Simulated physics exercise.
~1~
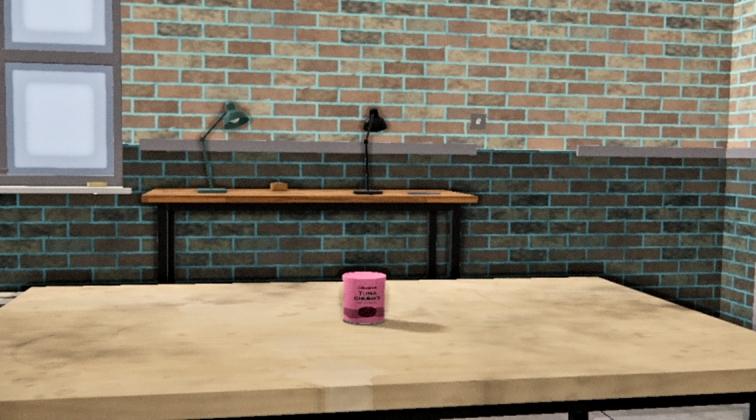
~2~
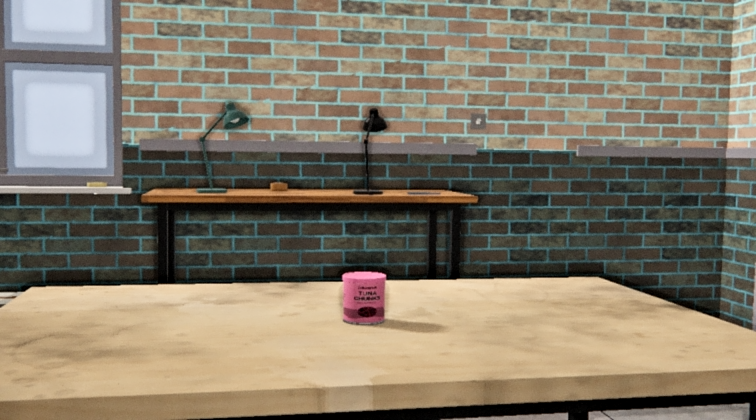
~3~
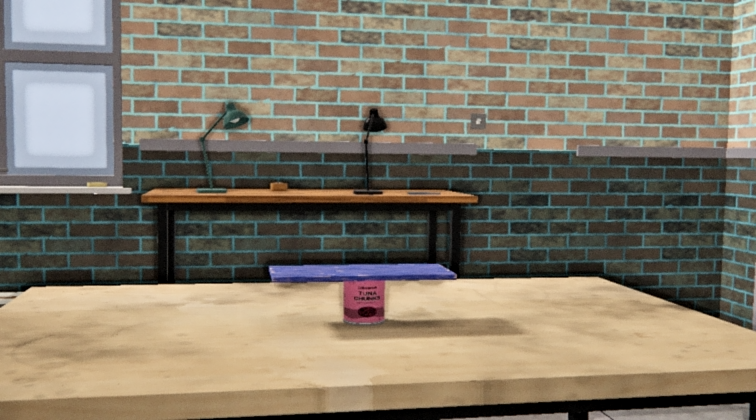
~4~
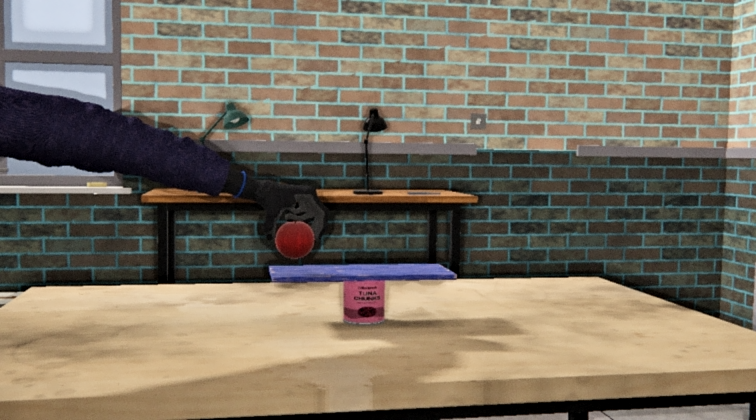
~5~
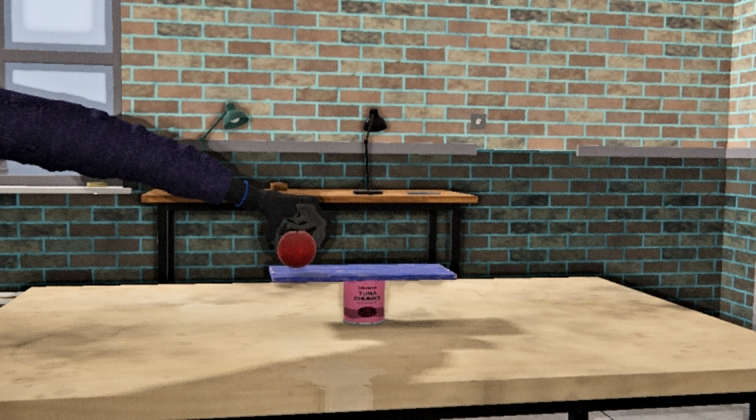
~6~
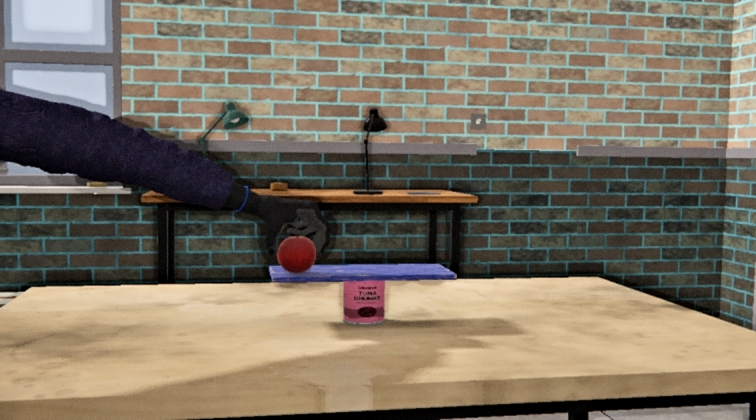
A gloved hand reached in from the left and lowered a red apple onto the left end of a blue board, which had appeared on top of a pink can on a table.
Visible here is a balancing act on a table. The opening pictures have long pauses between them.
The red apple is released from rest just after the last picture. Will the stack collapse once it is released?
I'd say it doesn't stand firm, sadly.
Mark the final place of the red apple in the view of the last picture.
The object winds up at approximately (199, 313).
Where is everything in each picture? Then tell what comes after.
The last thing is not in view yet, in the first picture.
The last thing is not in view yet, in the second picture.
The last thing is not in view yet; blue board (361, 272), in the third picture.
On its way; red apple (295, 239); blue board (361, 272), in the fourth picture.
On its way; red apple (297, 249); blue board (361, 272), in the fifth picture.
In place under the hand; red apple (297, 254); blue board (361, 272), in the sixth picture.
Then, 0.40 s later than the last frame, red apple now fallen; blue board tilted by 39°.
Then, 0.60 s later than the last frame, blue board tilted by 25°.
Then, 0.80 s later than the last frame, blue board tilted by 22°.
When it is over, fallen, blue board and red apple; pink tin as before. End places, in pixels of the last picture, red apple near (198, 313). The stack gives way.
